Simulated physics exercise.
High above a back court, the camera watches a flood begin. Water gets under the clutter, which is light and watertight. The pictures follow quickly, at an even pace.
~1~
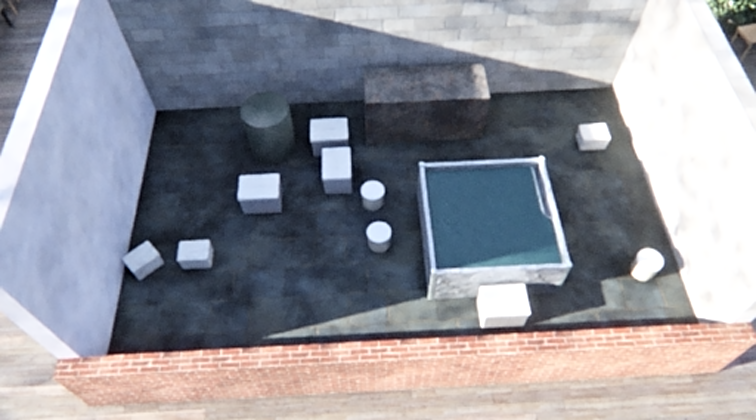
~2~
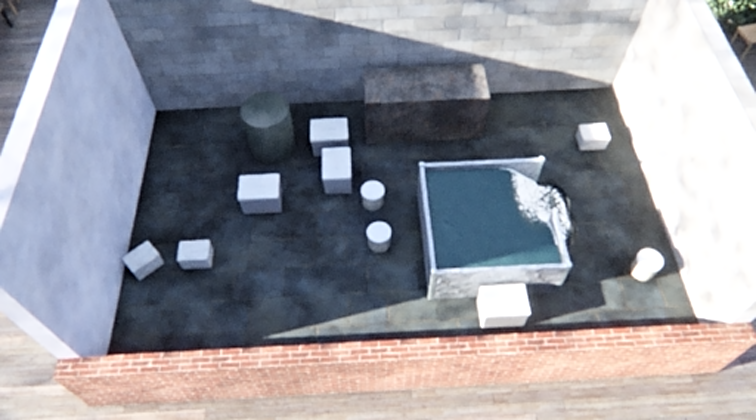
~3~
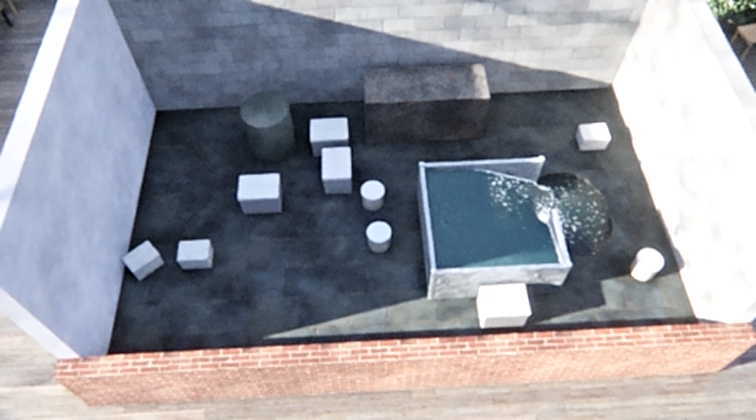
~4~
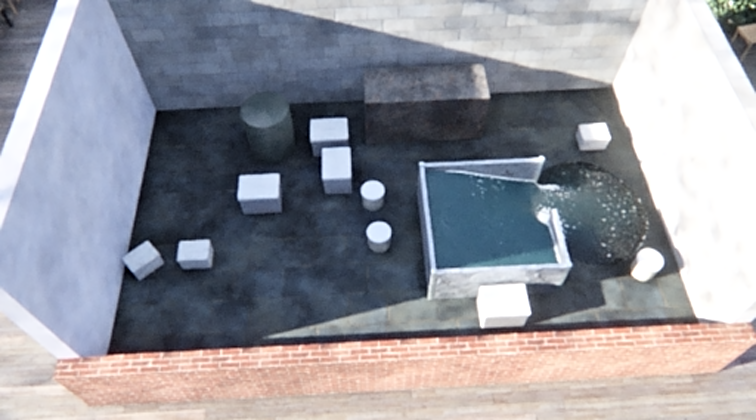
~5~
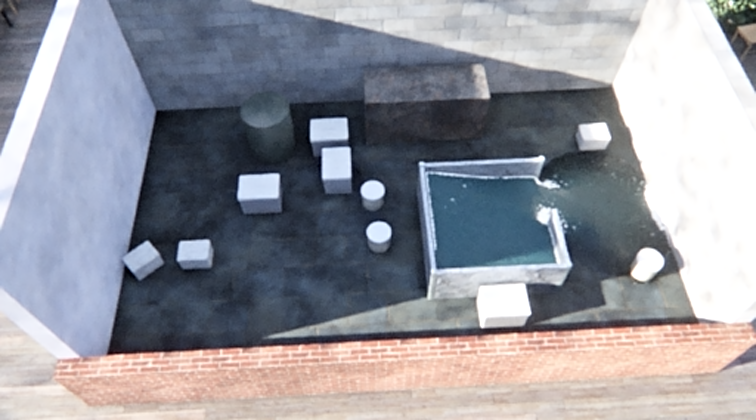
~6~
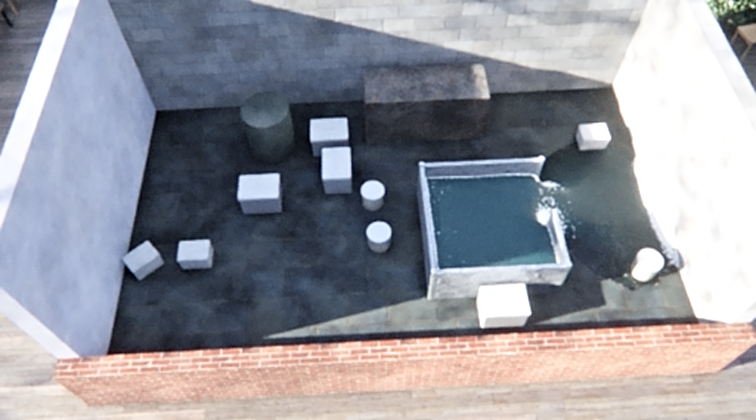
A square tank's right side opens and water pours out across the dark floor.
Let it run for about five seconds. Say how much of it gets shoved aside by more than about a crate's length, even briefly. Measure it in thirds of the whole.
Counting the far movers, it's low - under a third.
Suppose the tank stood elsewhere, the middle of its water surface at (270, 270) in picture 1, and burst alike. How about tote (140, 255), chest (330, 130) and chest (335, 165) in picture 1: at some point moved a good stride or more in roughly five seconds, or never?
Lab note - in sequence: Less than that; less than that; less than that.
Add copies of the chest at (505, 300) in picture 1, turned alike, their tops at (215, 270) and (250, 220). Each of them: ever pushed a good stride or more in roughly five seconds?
Item by item: Remains in place; remains in place.
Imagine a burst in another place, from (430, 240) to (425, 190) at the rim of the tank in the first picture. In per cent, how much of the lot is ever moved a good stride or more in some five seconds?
It comes out at roughly 60 per cent.
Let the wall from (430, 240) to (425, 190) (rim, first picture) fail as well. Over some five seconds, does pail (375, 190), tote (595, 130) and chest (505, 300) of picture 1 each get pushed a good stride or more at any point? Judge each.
Results in order: Cleared that distance / stayed short / stayed short.
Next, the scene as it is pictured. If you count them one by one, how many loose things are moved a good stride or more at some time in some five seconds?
So that is 3.
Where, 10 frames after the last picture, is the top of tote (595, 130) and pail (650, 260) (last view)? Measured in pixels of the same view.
The first should be near (557, 85), the second near (634, 297).
A moment on, 0 of 10 are well off their spots; 0 afloat.
Next, 2 of 10 are well off their spots; 1 afloat.
Later, 3 of 10 are well off their spots; 1 afloat.
In the end, 3 of 10 are well off their spots, and 3 have been at some point; 0 afloat.
